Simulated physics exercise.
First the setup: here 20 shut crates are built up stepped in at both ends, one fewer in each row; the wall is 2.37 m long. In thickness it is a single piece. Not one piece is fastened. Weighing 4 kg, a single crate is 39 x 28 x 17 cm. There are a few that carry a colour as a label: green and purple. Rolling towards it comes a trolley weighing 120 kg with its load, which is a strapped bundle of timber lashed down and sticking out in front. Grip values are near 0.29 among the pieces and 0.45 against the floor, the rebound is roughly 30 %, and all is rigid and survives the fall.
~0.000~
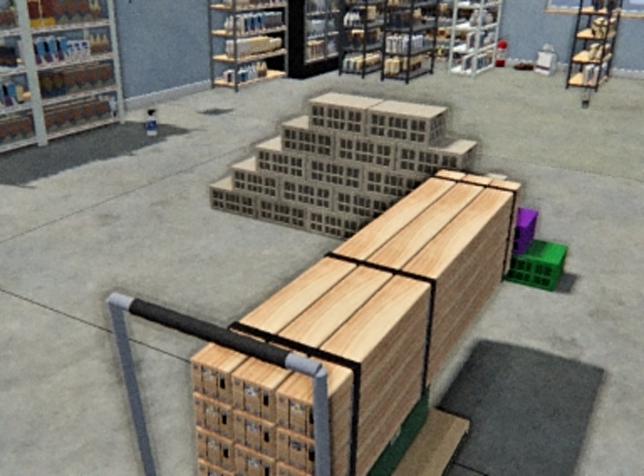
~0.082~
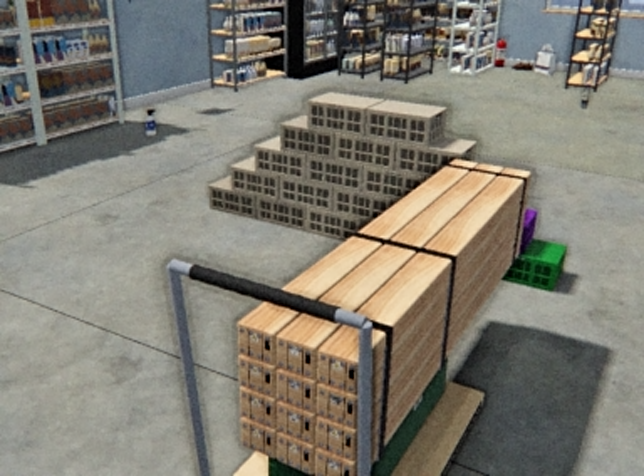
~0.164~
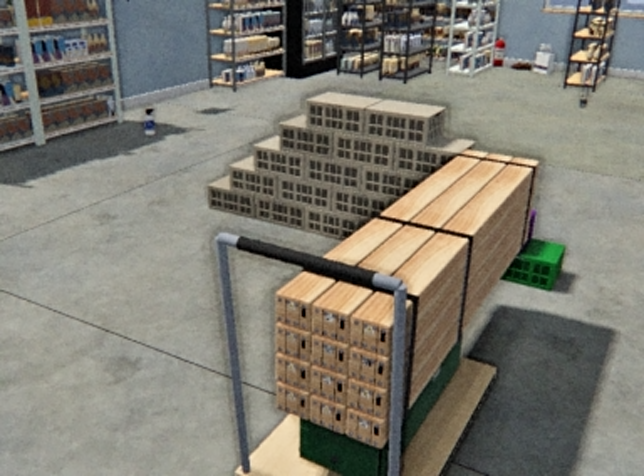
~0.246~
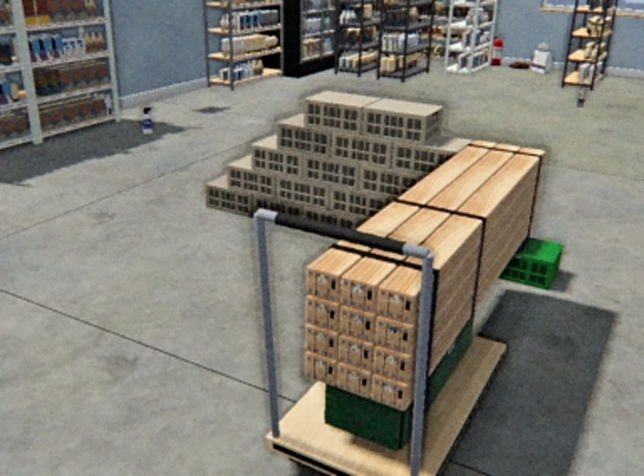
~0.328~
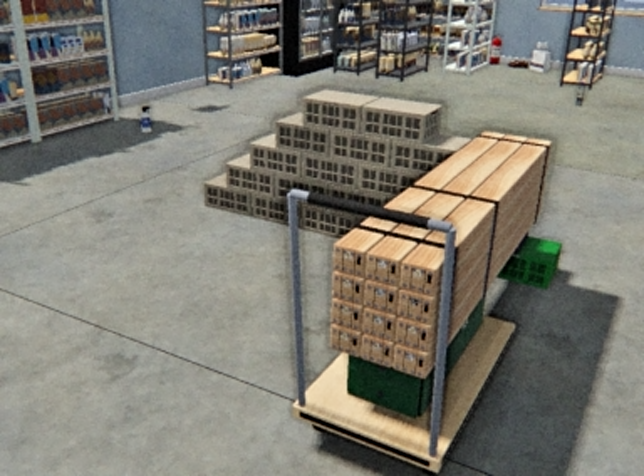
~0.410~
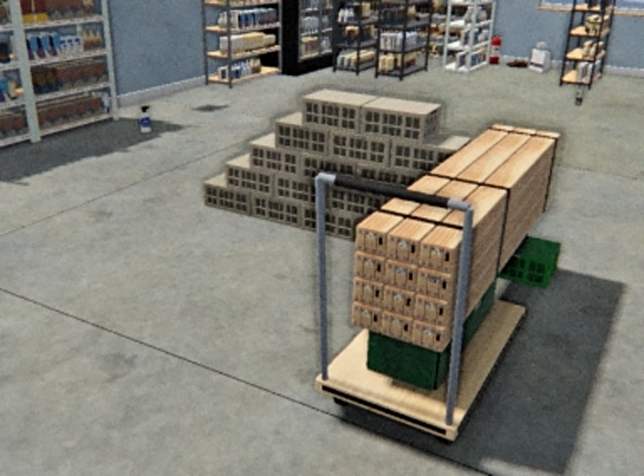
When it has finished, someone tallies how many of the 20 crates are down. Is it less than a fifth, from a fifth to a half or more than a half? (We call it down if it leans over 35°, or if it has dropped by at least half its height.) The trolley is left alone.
Damage: Light, below a fifth down.
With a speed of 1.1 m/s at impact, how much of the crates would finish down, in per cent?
About 0%.
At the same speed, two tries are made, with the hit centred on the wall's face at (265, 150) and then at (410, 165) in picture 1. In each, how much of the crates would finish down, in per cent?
30 then 40 %.
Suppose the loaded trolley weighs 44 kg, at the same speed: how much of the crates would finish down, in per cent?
It would come to around 10 percent.
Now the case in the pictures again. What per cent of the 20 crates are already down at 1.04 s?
At that instant, 5 percent.
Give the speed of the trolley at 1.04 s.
Speed: Near 1.5 m/s.
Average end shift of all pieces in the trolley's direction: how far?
Around 40 centimetres.
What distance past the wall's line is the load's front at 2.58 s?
At that time it's around 310 cm.
Around 0.74 s, load 89 cm past the wall's line, still rolling; 1 of the 20 crates down; purple crate tipped 14°; green crate displaced 10 cm.
Around 1.04 s, load 1.39 m past the wall's line, still rolling; 1 of the 20 crates down; purple crate displaced 66 cm; green crate displaced 60 cm.
Around 1.54 s, load 2.08 m past the wall's line, still rolling; 1 of the 20 crates down; purple crate displaced 1.34 m; green crate displaced 1.29 m.
Around 2.58 s, load 3.08 m past the wall's line, still rolling; 2 of the 20 crates down; purple crate 17 cm lower; green crate displaced 2.34 m.
Finally (4.5 s), load 3.72 m past the wall's line, still rolling; 2 of the 20 crates down; green crate displaced 3.01 m; purple crate 17 cm lower. That is 10 per cent. Seen by the last camera, middles, green crate near (590, 139), purple crate near (531, 154).
